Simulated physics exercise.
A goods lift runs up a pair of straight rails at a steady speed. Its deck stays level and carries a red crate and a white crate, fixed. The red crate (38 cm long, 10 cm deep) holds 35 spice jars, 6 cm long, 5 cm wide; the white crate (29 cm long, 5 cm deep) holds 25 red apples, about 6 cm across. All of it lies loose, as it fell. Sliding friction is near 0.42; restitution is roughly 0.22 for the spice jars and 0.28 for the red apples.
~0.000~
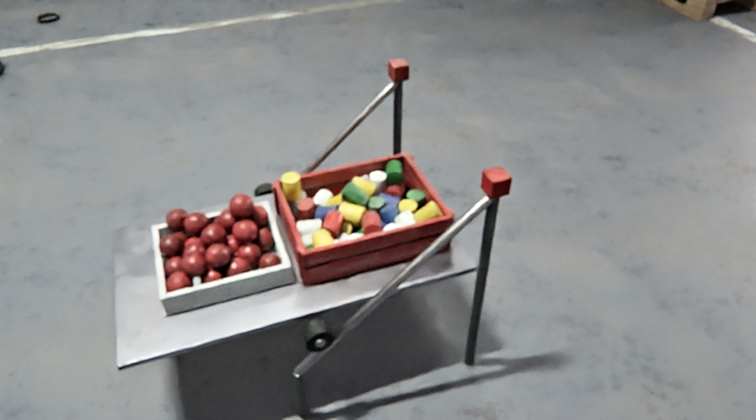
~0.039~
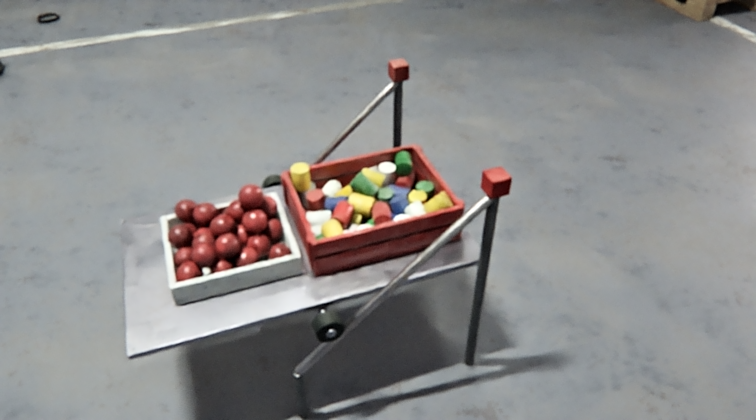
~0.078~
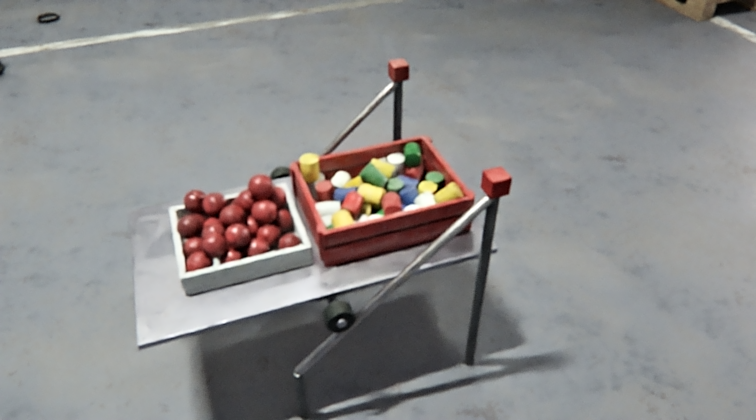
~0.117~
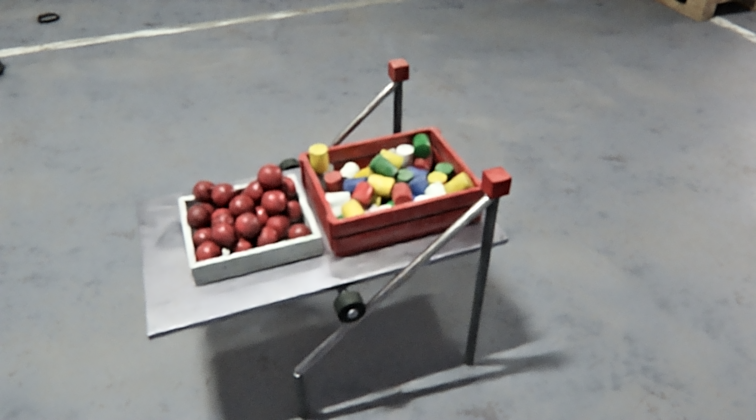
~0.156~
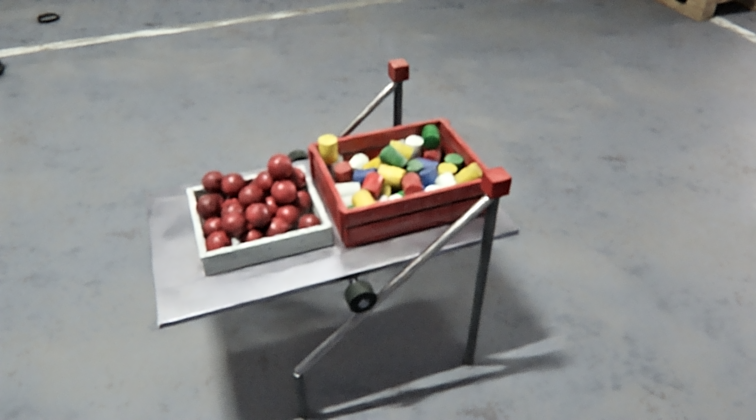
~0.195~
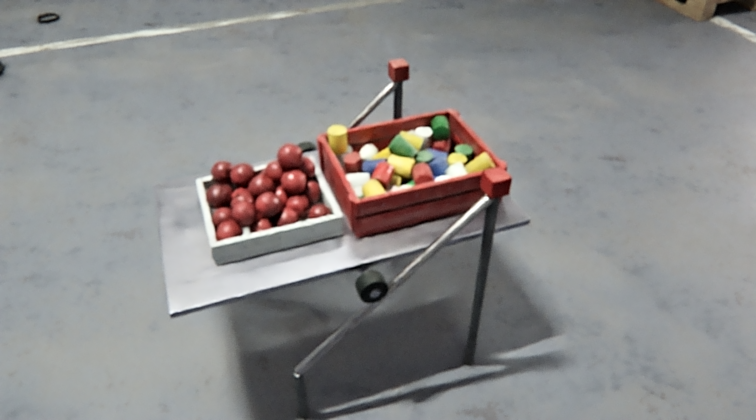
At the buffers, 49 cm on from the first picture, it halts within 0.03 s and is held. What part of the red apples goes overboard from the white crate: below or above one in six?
The white crate loses fewer than one in six of its red apples.
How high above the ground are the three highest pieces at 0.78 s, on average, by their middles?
Some 78 cm up.
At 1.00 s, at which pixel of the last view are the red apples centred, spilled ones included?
At about (370, 114).
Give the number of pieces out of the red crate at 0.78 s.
About: Red crate 0.
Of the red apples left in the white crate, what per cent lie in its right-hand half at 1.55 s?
Roughly 70 in a hundred.
After 0.50 s, braking begins.
After 0.62 s, the red crate has all 35 and the white crate has all 25.
After 0.78 s, the red crate has all 35 and the white crate is down by 2 of 25.
After 1.00 s, the red crate has all 35 and the white crate is down by 2 of 25.
When it is over (at 1.55 s), the red crate has all 35 and the white crate is down by 2 of 25. Asked share, 2 of 25, 8 per cent.
